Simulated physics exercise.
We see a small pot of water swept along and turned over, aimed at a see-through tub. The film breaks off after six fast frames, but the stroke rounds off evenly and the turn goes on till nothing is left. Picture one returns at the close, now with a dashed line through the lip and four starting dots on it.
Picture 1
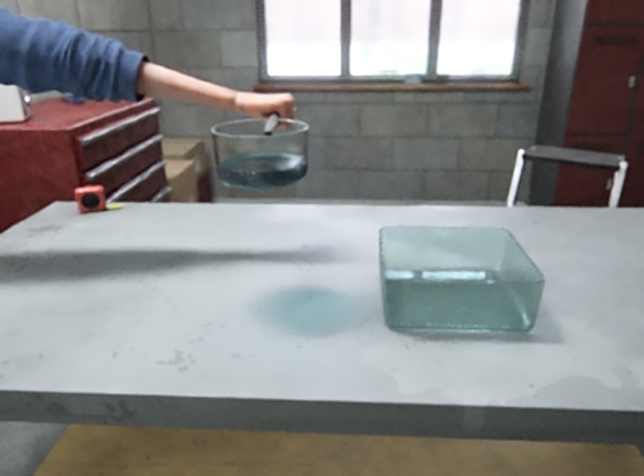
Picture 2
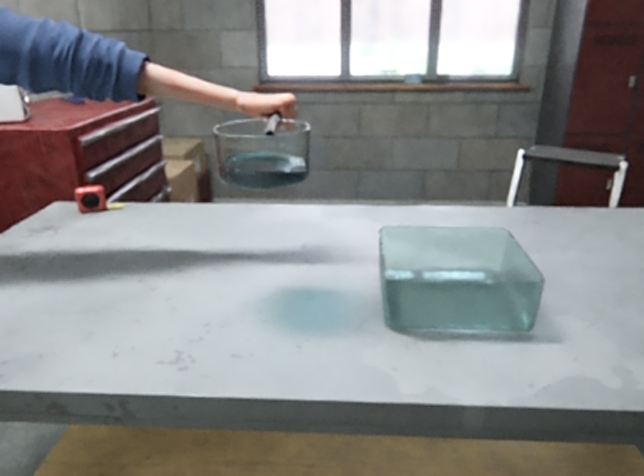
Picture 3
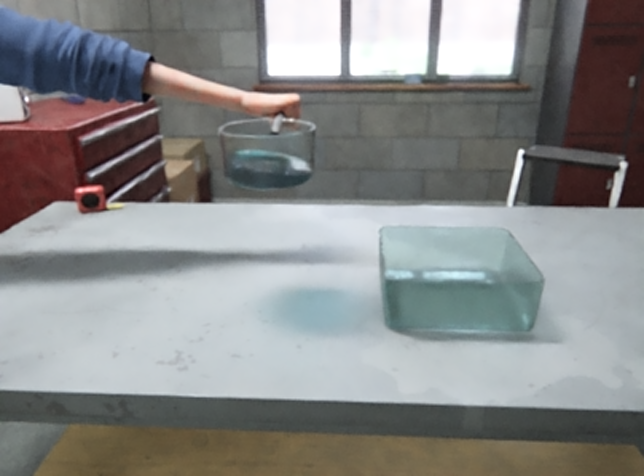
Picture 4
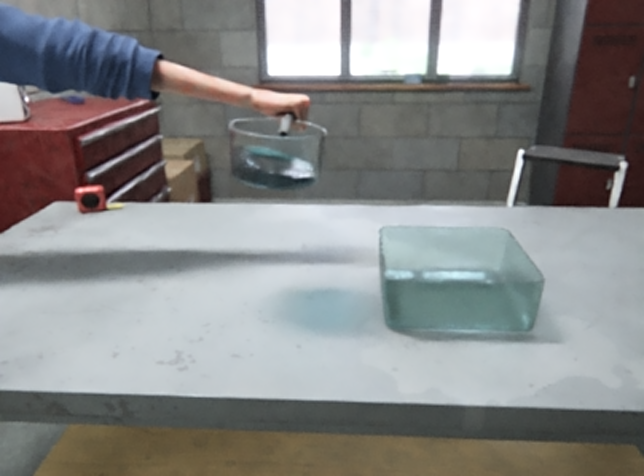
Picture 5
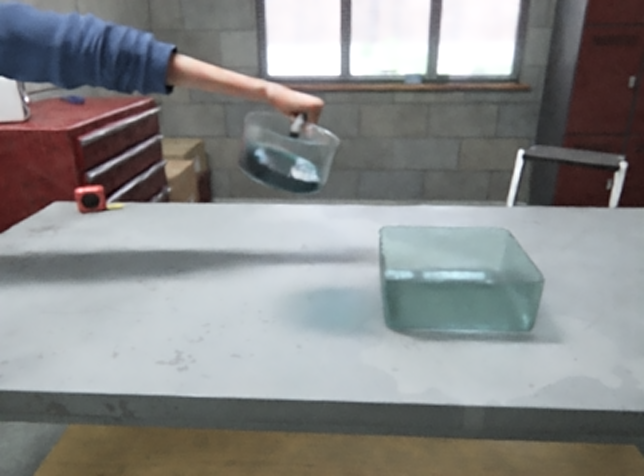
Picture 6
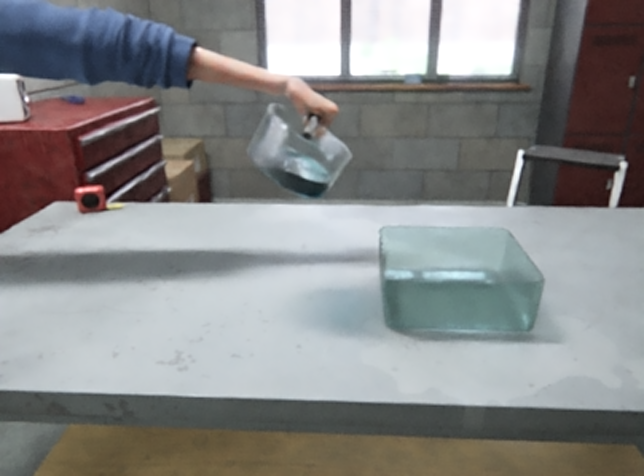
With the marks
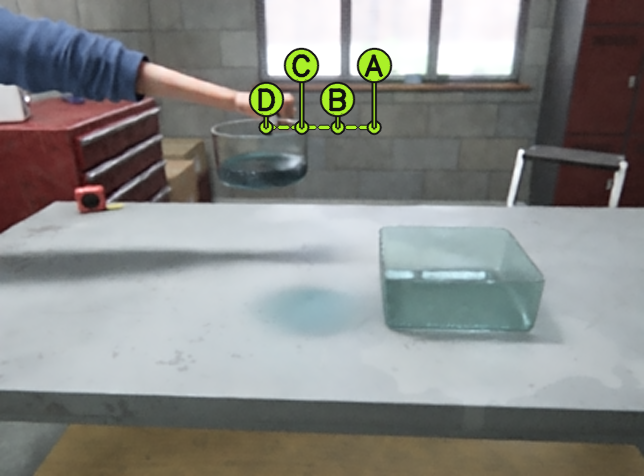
A hand reaching from a blue sleeve at the left holds a clear, round pot of bluish water above a grey table, seen from the front by a still camera. A greenish see-through tub sits right of centre, with red drawers, an orange tape measure, a block wall and a window behind. The arm moves the pot slowly rightward, then tilts it increasingly to the right, the water shifting inside.
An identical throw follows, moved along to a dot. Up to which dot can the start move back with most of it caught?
Dot D just does it.
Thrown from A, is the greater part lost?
No, that is safe.
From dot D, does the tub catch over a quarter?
Yes.
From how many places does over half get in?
All four.
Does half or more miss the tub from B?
No, not at all.
On the marked copy, A at (374, 127); B at (337, 127); C at (301, 127); D at (266, 127).
If A is chosen, about 86 % lands in the tub, 7 % falls short and 7 % goes beside or beyond.
If B is chosen, about 75 % lands in the tub, 11 % falls short and 14 % goes beside or beyond.
If C is chosen, about 70 % lands in the tub, 10 % falls short and 20 % goes beside or beyond.
If D is chosen, about 64 % lands in the tub, 21 % falls short and 15 % goes beside or beyond.
